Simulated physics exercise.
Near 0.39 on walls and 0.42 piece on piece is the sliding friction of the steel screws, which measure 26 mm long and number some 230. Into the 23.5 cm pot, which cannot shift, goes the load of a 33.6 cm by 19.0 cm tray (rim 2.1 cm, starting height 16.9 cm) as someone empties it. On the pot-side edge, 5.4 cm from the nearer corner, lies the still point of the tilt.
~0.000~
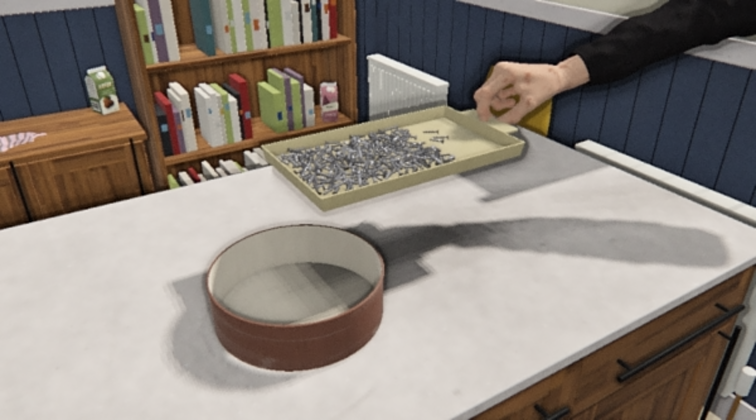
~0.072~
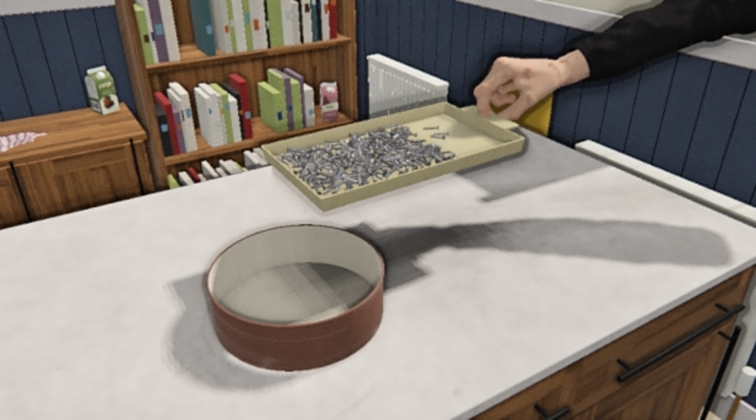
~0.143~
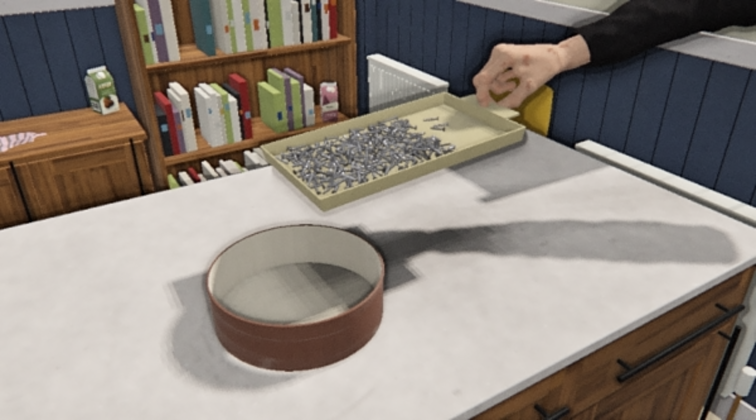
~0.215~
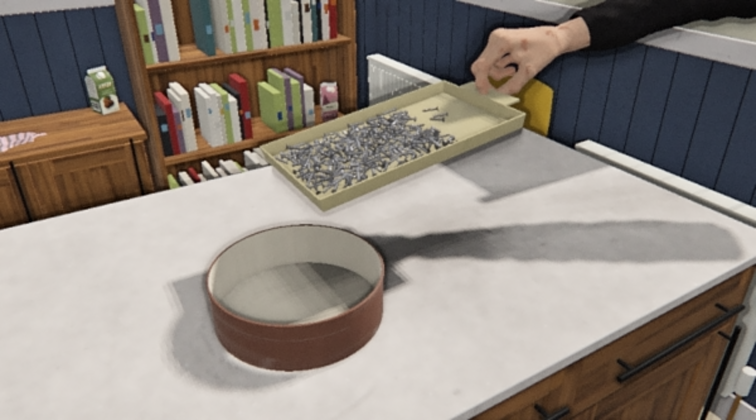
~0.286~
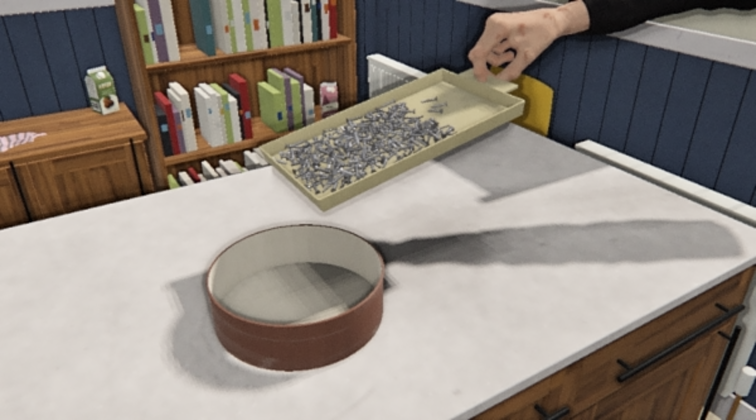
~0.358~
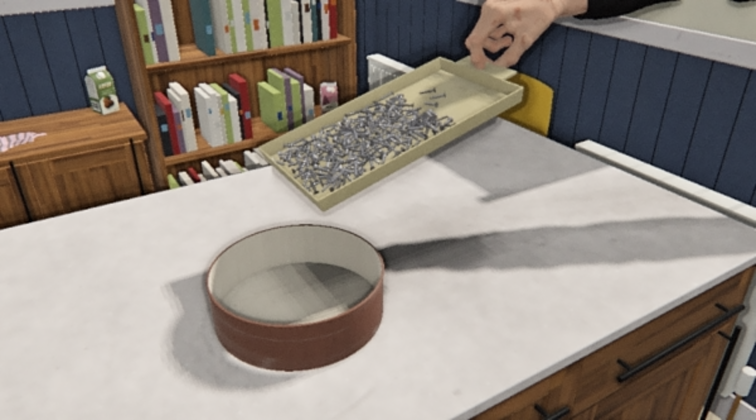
On a pale kitchen counter, a hand held the far end of a shallow yellowish tray of small metallic pieces near a round reddish-brown pot, then gradually raised that end, tilting the tray toward the left.
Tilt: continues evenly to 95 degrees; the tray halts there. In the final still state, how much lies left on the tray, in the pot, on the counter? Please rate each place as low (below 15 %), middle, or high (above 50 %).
Tray: Low, pot: High, counter: Middle.
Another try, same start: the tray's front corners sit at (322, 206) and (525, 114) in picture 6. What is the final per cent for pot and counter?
Split: Pot = 100, counter = 0.
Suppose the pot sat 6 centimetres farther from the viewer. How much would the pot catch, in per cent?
Roughly 100 per cent.
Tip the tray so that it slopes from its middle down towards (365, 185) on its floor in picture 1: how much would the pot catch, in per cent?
Around 100 percent of them.
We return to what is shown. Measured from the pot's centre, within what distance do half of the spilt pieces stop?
That comes to near 18 cm.
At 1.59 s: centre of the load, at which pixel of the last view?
Look about (283, 172) in the last view.
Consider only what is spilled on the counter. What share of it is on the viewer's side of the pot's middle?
About 0 per cent.
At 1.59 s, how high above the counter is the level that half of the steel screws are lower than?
Roughly 18 centimetres.
Then, at 1.10 s, tilt 53 degrees; the tray holds 100 %, the pot 0 %.
Then, at 1.59 s, tilt 77 degrees; the tray holds 85 %, the pot 10 %.
After 2.15 s, tilt 95 degrees; the tray holds 5 %, the pot 65 %.
At rest (2.9 s), tray 0 %, pot 75 %, counter 25 %.
